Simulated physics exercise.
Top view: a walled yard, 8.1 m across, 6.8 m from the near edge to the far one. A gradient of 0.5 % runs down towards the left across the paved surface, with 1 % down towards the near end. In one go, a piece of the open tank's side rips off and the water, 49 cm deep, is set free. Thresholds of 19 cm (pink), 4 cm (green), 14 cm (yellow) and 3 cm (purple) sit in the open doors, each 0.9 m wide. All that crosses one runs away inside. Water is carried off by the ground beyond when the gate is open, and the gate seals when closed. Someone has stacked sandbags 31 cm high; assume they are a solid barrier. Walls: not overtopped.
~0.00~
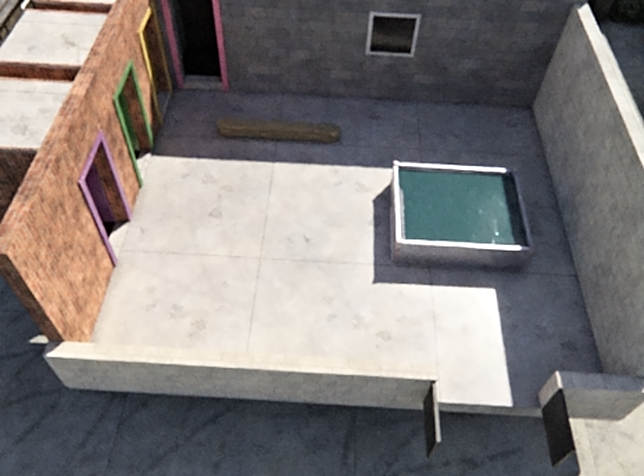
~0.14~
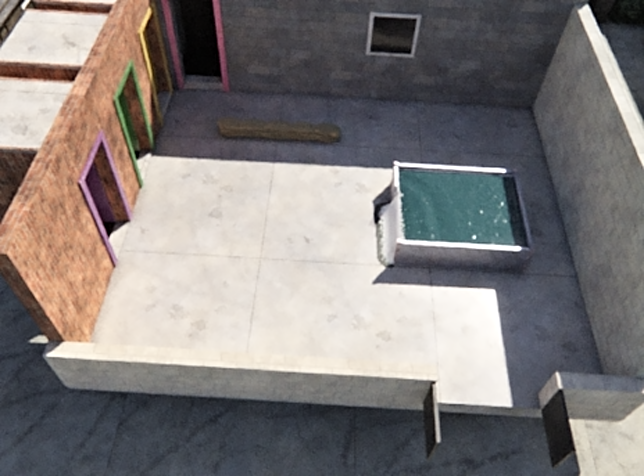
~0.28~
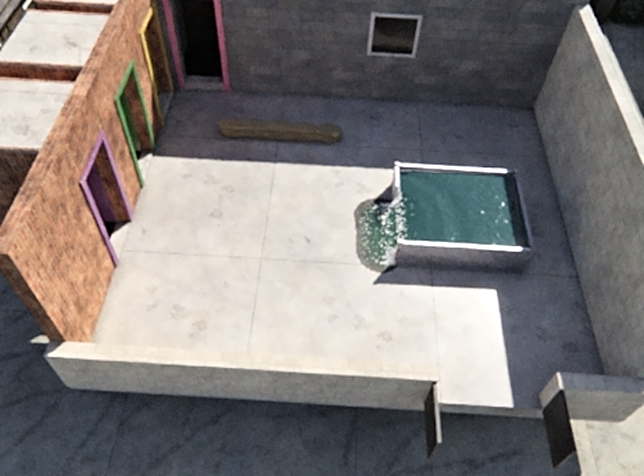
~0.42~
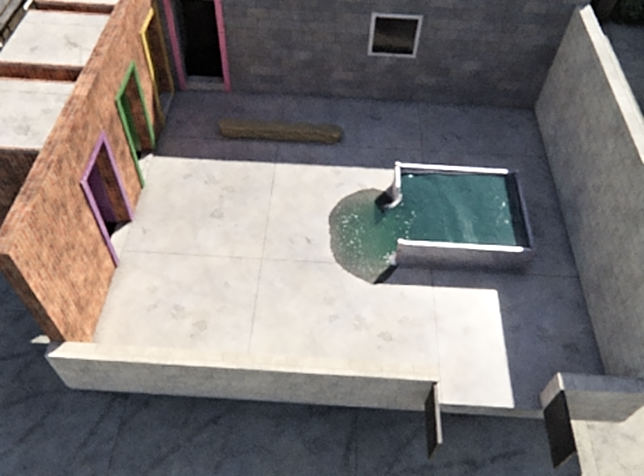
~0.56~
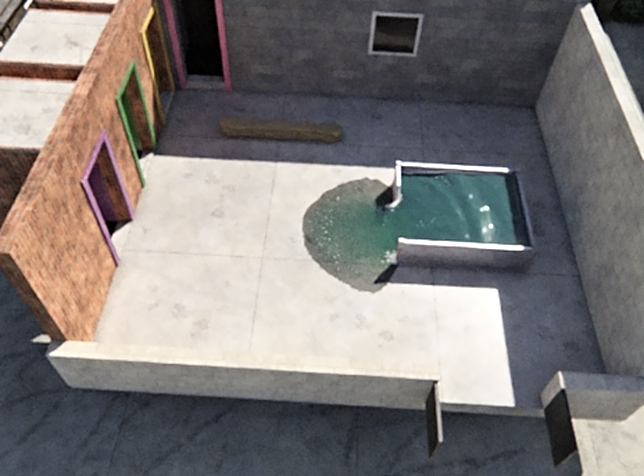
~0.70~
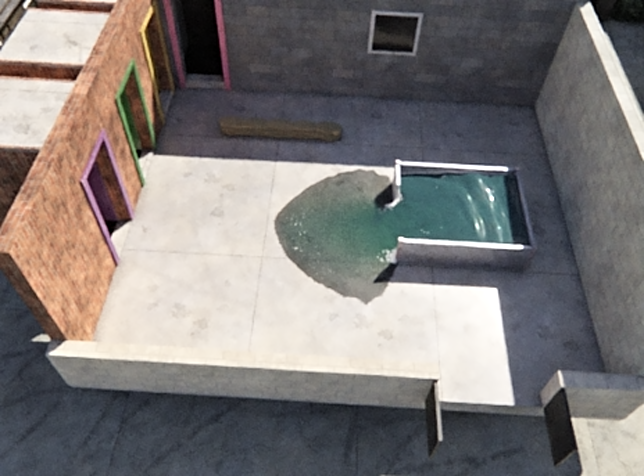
At first, a raised tank of green water sits still in a walled, paved yard with brightly edged doorways along the left brick wall. Then the tank's left side opens and water pours out, foaming onto the paving, before spreading leftward in a widening, rounded pool.
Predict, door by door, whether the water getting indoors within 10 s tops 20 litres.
Prediction: At the pink door it falls short; at the green door it tops it; at the yellow door it falls short; at the purple door it tops it.
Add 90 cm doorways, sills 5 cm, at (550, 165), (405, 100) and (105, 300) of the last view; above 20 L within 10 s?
Well, the first is on the low side, the second is on the low side, and the third is on the high side.
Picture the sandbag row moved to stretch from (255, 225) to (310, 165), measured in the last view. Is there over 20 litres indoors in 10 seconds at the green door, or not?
Outcome - green: Pass.
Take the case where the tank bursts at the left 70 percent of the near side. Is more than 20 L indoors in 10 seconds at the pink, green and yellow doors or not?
Door by door - pink: Within bounds, green: Within bounds, yellow: Within bounds.
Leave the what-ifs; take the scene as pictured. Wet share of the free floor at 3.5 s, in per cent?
Covered: Roughly 45 per cent.
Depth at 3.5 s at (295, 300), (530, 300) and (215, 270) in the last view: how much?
Taking the spots in order: 3 cm, 0 cm, 3 cm.
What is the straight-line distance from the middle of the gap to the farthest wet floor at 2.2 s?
Distance: Approx. 5.2 m.
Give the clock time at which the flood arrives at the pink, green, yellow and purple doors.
Door times: Pink 4.5 s / green 2.4 s / yellow 3.4 s / purple 1.8 s.
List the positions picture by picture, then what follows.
In the first frame, the open tank at (459, 207) is whole and still, 49 cm deep.
In the second frame, the front is at (385, 262), 0.7 m from the gap at (396, 227); 0.3 m2 of floor is under water; 49 cm left at the back of the open tank.
In the third frame, water pours out at (397, 228) and has run 0.9 m, to (365, 261); typically 9 cm deep outside, 49 cm at the open tank's back.
In the fourth frame, the front is at (339, 257), 1.2 m from the gap at (398, 229); 1.8 m2 of floor is under water; 49 cm left at the back of the open tank.
In the fifth frame, the front is at (309, 216), 1.7 m from the gap at (398, 227); 2.8 m2 of floor is under water; 49 cm left at the back of the open tank.
In the sixth frame, the front is at (279, 221), 2.2 m from the gap at (398, 227); 4.0 m2 of floor is under water; 48 cm left at the back of the open tank.
After 1.4 s water covers 20 % of the floor and is deepest (26 cm) near (386, 242); pink door not reached, green door not reached, yellow door not reached, purple door not reached.
After 2.2 s water covers 40 % of the floor and is deepest (22 cm) near (386, 242); pink door not reached, green door not reached, yellow door not reached, purple door 7 cm at the sill, 9 L in.
After 3.5 s water covers 45 % of the floor and is deepest (26 cm) near (97, 365); pink door not reached, green door 13 cm at the sill, 29 L in, yellow door 2 cm at the sill, 0 L in, purple door 14 cm at the sill, 82 L in.
After 6.0 s water covers 50 % of the floor and is deepest (11 cm) near (85, 364); pink door 6 cm at the sill, 0 L in, green door 7 cm at the sill, 81 L in, yellow door 5 cm at the sill, 0 L in, purple door 9 cm at the sill, 174 L in.
After 10.0 s water covers 60 % of the floor and is deepest (10 cm) near (85, 364); pink door 6 cm at the sill, 0 L in, green door 6 cm at the sill, 107 L in, yellow door 6 cm at the sill, 0 L in, purple door 7 cm at the sill, 230 L in.
